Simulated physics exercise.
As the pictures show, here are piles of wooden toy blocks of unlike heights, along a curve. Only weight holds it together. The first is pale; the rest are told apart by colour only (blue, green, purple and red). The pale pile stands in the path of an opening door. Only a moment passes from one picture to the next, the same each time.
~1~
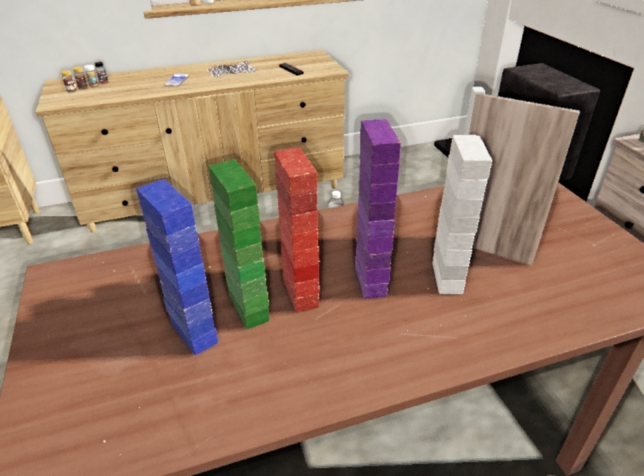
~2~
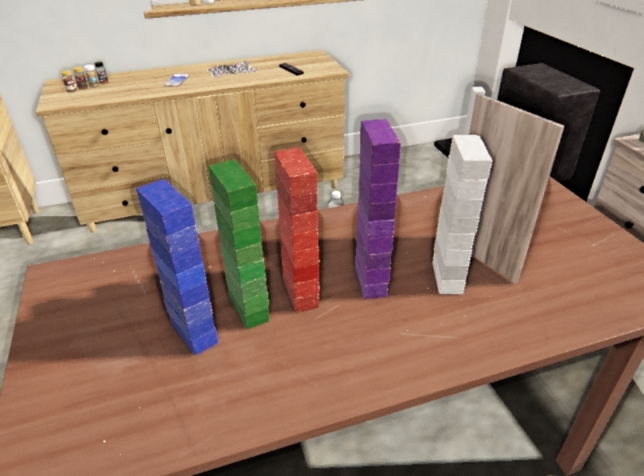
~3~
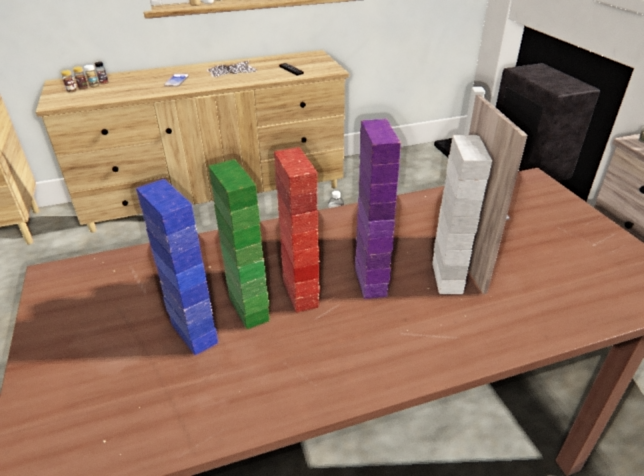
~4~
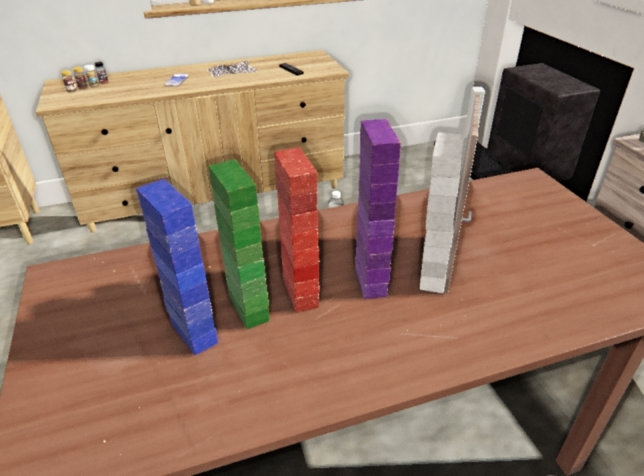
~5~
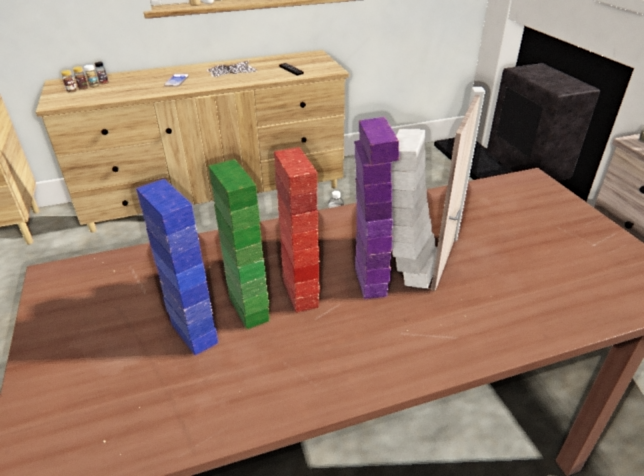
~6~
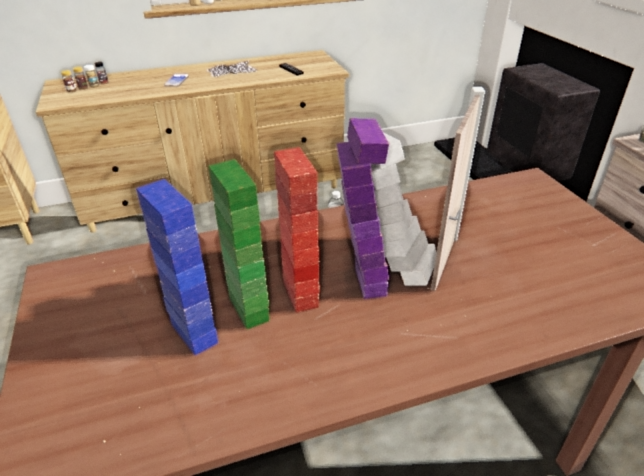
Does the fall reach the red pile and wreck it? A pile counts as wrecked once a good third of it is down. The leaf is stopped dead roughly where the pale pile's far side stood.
The red pile collapses.
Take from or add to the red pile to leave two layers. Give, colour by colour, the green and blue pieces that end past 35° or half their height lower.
By colour: Green 7, blue 7.
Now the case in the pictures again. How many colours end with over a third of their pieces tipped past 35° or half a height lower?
The count is 4.
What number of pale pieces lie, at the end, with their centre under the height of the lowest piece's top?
It comes to 7.
Soon after the last picture, 7 of the pale pile down; none of the 8 red blocks down (9 of 33 in all colours); top red block leaning clearly, half its height lower; top purple block upside down.
A little later, 7 of the pale pile down; 8 of the 8 red blocks down (31 of 33 in all colours); top red block on its side; top purple block upside down.
By the end, 7 of the pale pile down; 8 of the 8 red blocks down (31 of 33 in all colours); top red block upside down; top green block upside down. As the last picture would show them, middles, top red block near (29, 439).
